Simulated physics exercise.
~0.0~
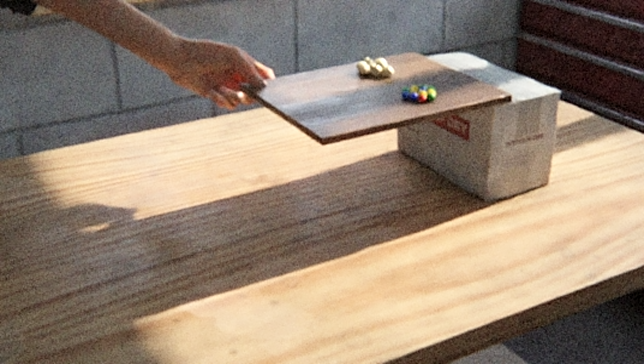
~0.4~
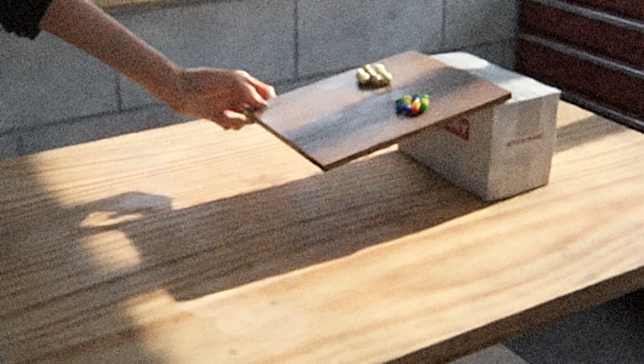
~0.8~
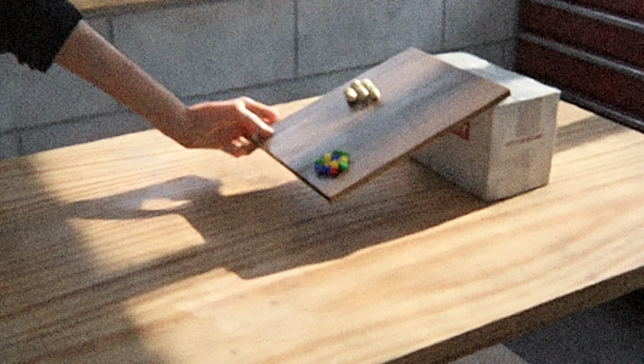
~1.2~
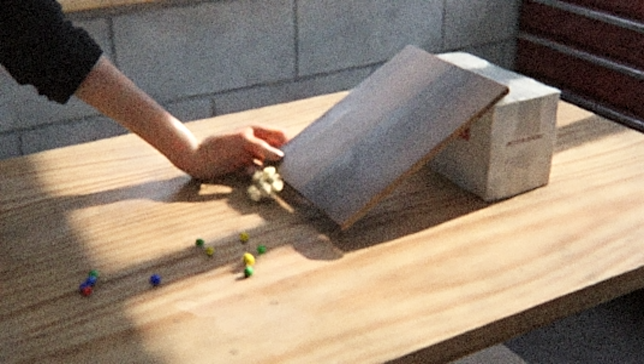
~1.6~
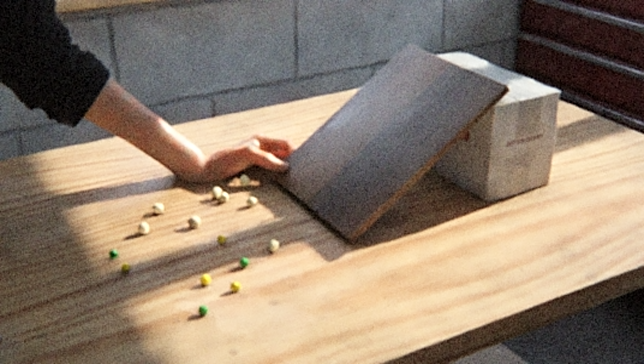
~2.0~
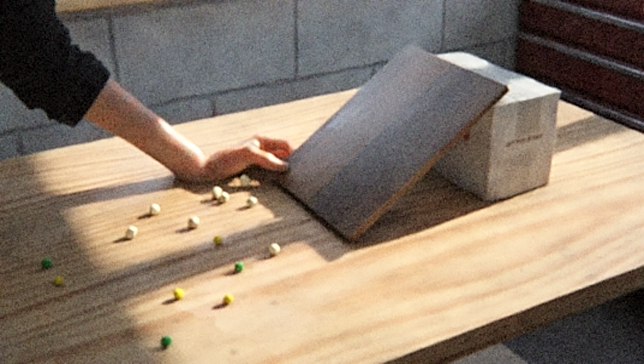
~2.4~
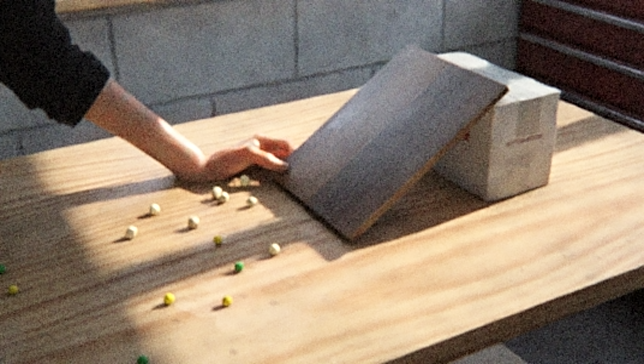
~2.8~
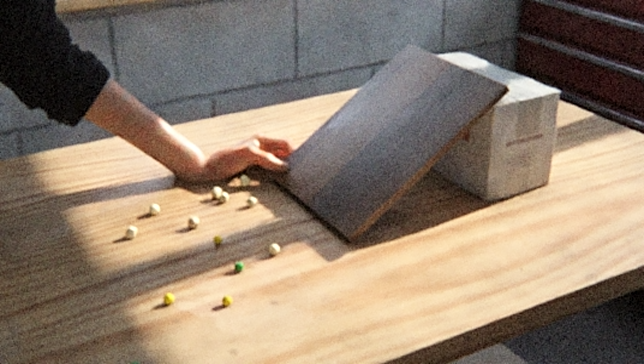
On a wooden table, a hand lowers one end of a board propped on a box, sending colourful beads rolling farther than pale ones.
